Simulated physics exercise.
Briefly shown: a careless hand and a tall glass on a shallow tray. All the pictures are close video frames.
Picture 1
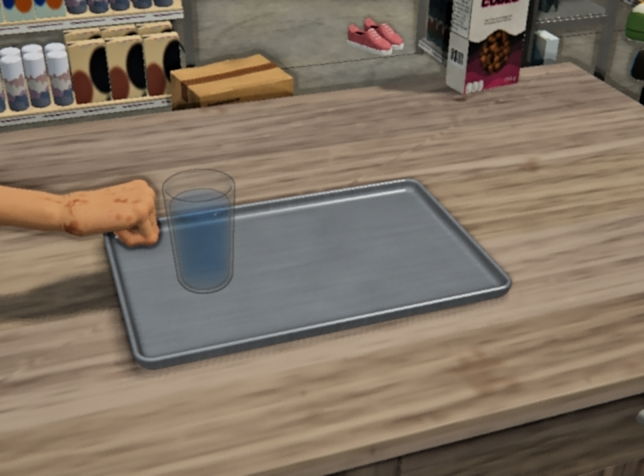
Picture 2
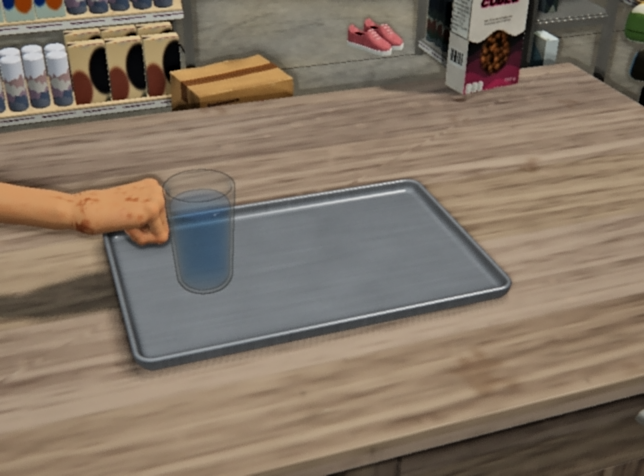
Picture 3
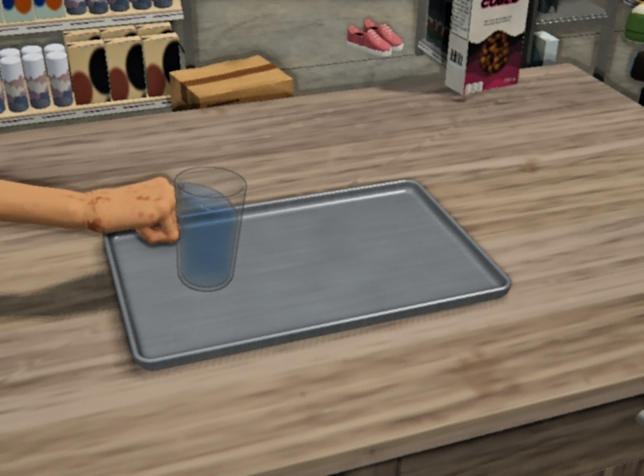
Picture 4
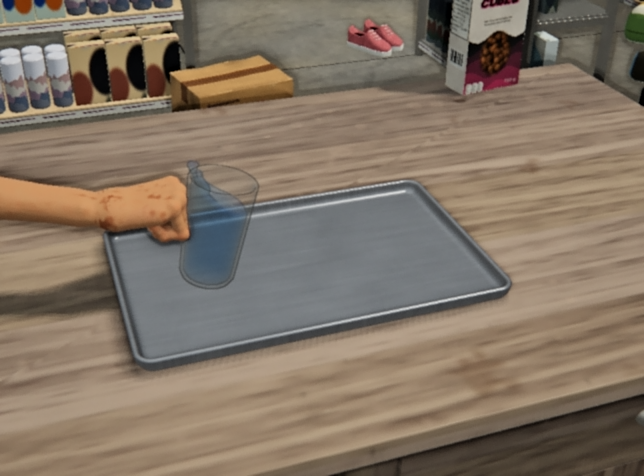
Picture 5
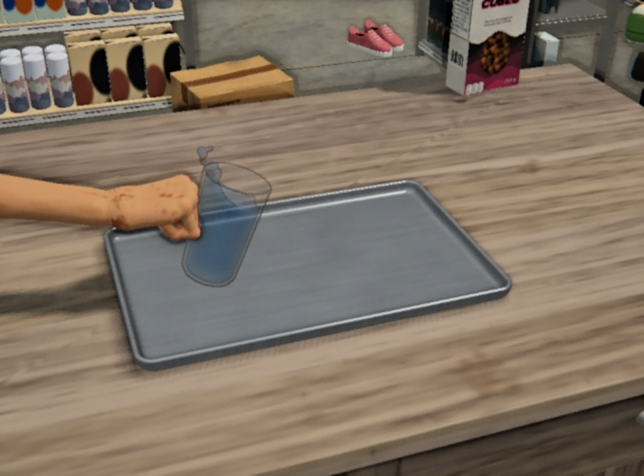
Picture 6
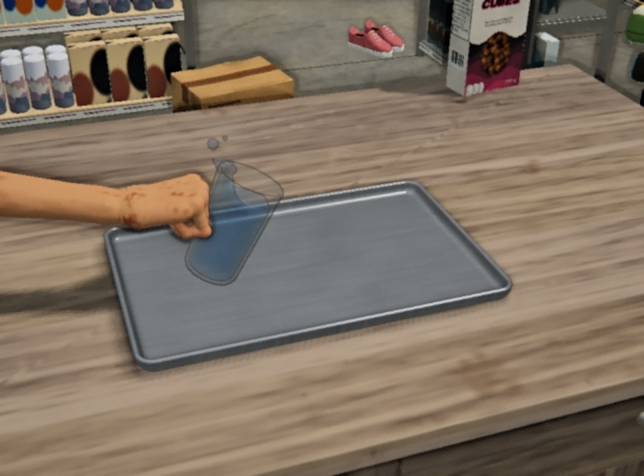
A hand in a loose fist pushes against the upper left side of a tall glass of blue liquid on a shallow gray tray, and the glass leans steadily rightward as the liquid sloshes and small drops rise above it.
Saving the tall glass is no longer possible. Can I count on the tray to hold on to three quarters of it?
Retained: Under three quarters.
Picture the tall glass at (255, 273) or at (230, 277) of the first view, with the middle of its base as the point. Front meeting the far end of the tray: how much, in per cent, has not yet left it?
65 and 55 per cent, approximately, in that order.
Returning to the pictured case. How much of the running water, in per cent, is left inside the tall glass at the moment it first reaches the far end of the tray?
55 %.
A moment on, the tall glass lies on its side and 92 per cent is in the glass, 0 on the tray and 8 above or beyond its rim.
Next, the tall glass lies on its side and 49 per cent is in the glass, 39 on the tray and 12 above or beyond its rim.
Then the tall glass lies on its side and 27 per cent is in the glass, 47 on the tray and 26 above or beyond its rim.
Later the tall glass lies on its side and 14 per cent is in the glass, 41 on the tray and 45 above or beyond its rim.
At rest 56 per cent is held by tray and glass, 44 is off the tray.
